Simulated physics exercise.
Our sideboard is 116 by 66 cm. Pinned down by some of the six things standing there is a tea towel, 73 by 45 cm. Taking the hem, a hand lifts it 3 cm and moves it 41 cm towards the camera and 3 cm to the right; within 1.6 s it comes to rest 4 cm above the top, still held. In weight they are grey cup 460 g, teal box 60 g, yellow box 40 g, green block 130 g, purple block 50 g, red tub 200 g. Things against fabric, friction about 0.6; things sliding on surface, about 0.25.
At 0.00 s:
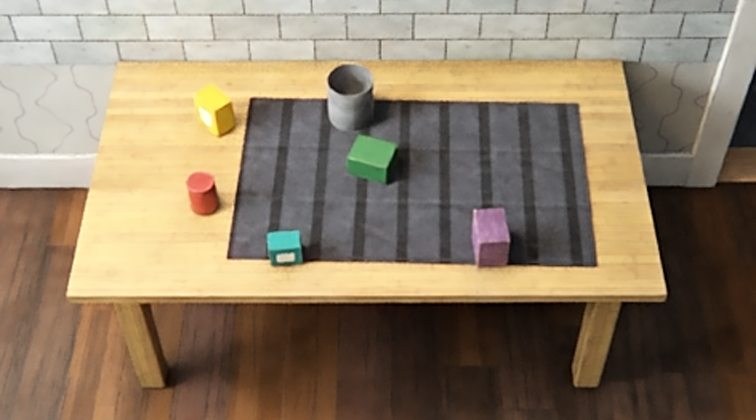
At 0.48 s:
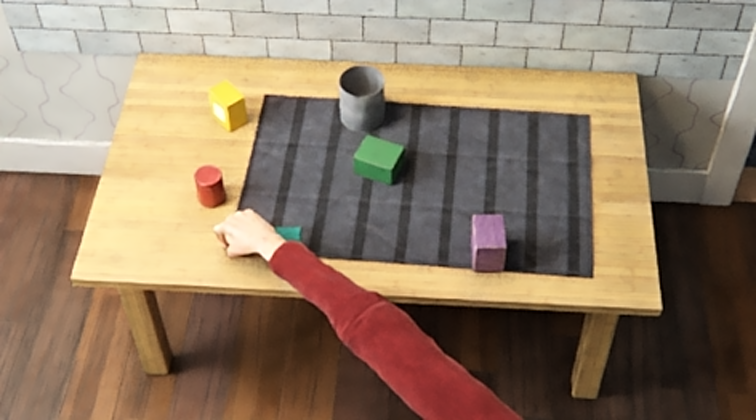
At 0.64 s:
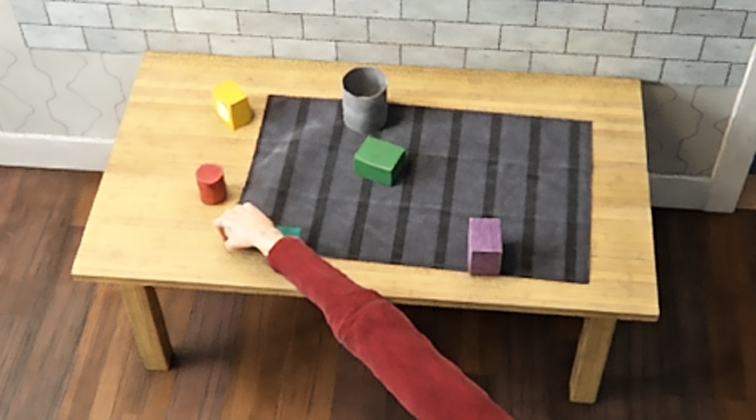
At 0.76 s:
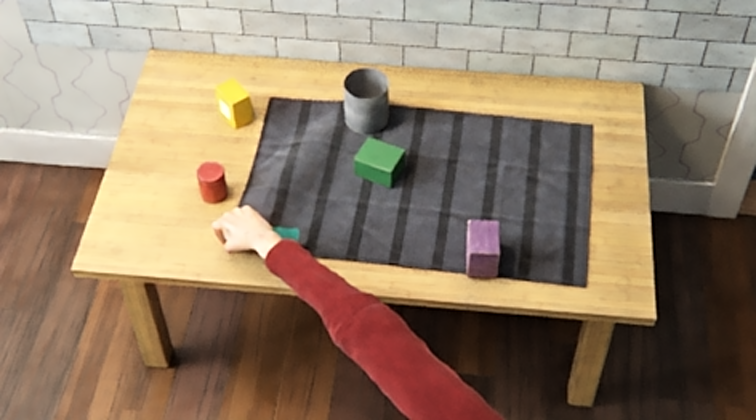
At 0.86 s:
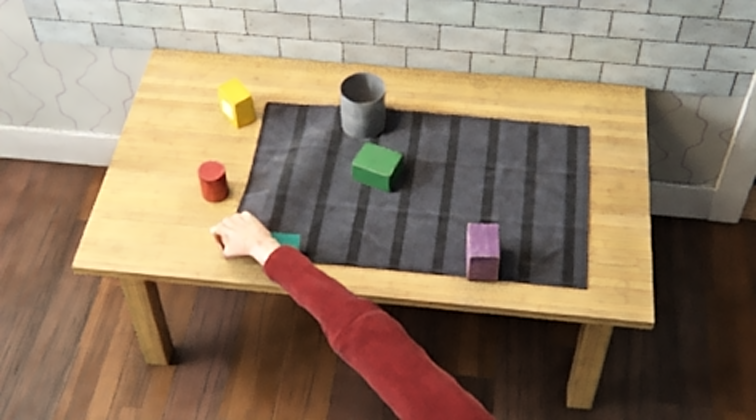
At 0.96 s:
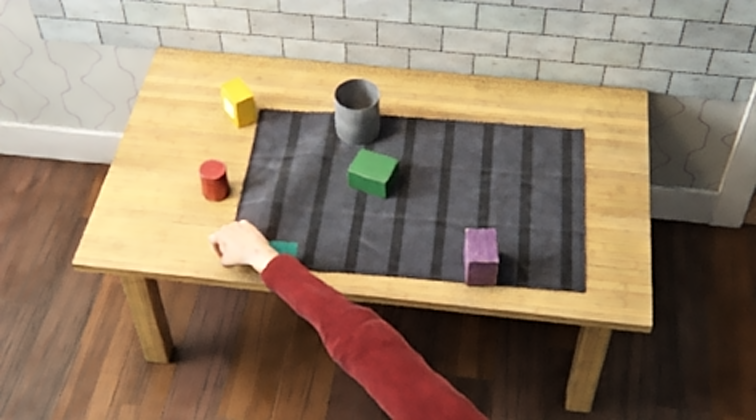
A red-sleeved hand gripping the near left corner of a dark striped cloth, drawing it slightly nearer with the objects on it.
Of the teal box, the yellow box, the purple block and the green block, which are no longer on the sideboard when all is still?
As I see it, I'd bet the teal box leaves the surface, I'd bet the yellow box never leaves the surface, I'd bet the purple block leaves the surface, I'd bet the green block leaves the surface.
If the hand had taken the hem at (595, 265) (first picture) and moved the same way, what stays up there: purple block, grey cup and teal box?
Log - purple block: Off the top; grey cup: Still on top; teal box: Off the top.
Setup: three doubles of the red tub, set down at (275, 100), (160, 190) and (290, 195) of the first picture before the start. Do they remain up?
So it goes: The first one is still up there, the next is still up there, the last ends up off.
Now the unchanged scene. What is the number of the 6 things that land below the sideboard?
Tally: 3.
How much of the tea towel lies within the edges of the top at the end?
Roughly 15%.
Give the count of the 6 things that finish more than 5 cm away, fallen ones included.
My count is 4.
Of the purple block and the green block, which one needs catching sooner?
Purple.
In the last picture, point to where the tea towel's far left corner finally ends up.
It settles at roughly (215, 231).
After 1.3 s, 95 % of the tea towel is still over the top; teal box on its side, 17 cm off its start, green block 12 cm off its start, purple block 6 cm off its start.
After 1.6 s, 75 % of the tea towel is still over the top; teal box over the edge, green block 22 cm off its start, purple block 13 cm off its start.
After 1.9 s, 60 % of the tea towel is still over the top; teal box over the edge, green block 31 cm off its start at (314, 261), purple block over the edge.
After 2.2 s, 50 % of the tea towel is still over the top; green block 38 cm off its start, teal box over the edge, purple block over the edge.
After 3.8 s, 15 % of the tea towel is still over the top; green block over the edge, teal box over the edge, purple block over the edge, yellow box 3 cm off its start at (225, 93).
